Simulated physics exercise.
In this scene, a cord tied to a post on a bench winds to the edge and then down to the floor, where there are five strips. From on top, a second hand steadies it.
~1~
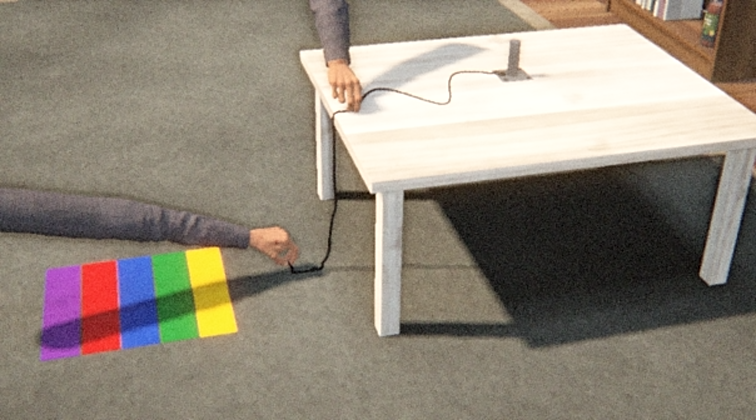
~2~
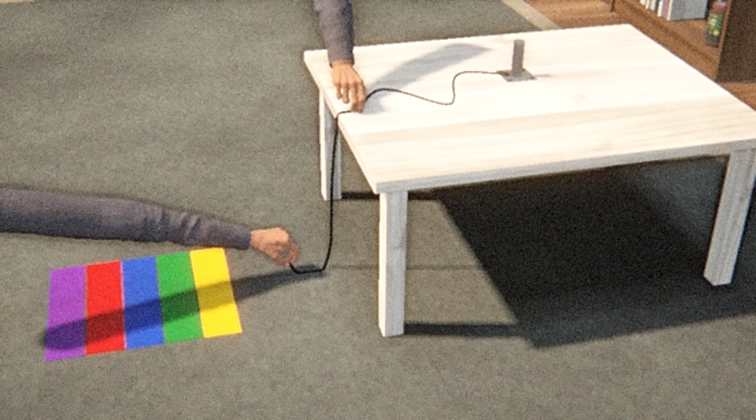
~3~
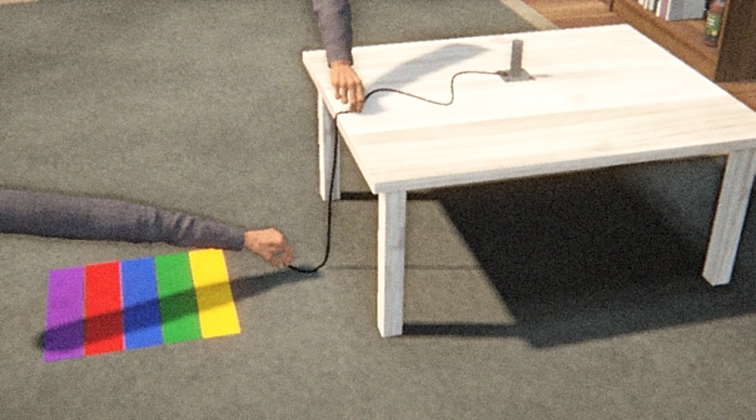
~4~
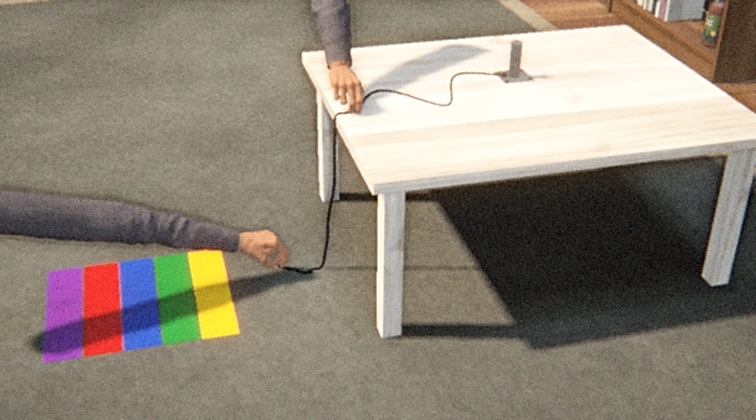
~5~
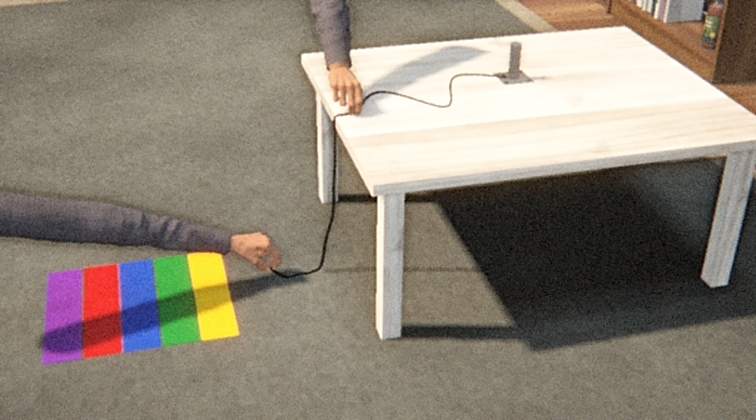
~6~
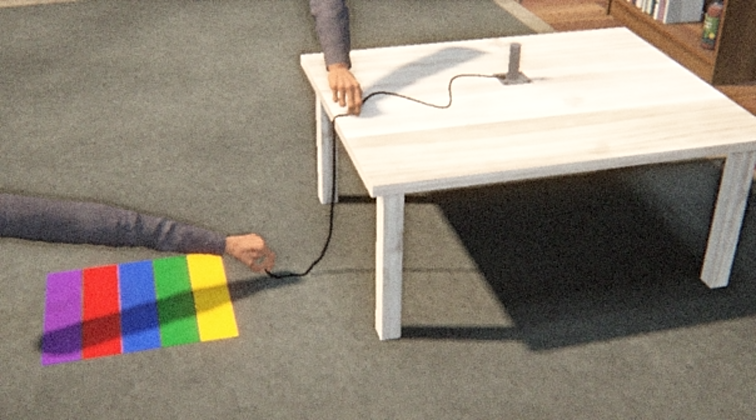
A hand near the floor slowly pulled the end of a black cord a little to the left, toward the colored strips, while another hand stayed resting at the white table's edge.
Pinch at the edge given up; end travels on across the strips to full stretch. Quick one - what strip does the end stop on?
The purple strip.
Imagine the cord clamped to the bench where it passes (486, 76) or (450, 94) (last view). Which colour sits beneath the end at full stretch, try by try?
It would be purple; red.
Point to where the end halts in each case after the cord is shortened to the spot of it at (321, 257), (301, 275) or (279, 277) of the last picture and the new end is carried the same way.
In order, it comes to rest around (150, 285), (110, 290) and (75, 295).
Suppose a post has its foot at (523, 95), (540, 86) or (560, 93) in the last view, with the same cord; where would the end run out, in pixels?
Try by try: (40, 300), (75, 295) and (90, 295).
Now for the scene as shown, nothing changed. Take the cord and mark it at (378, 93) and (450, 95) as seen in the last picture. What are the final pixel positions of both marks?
First: (319, 123). Second: (418, 95).
A little later, end near (129, 288); over blue.
Next, end near (82, 295); over red.
When it is tight, end near (54, 298); over purple. It gets as far as the purple strip.
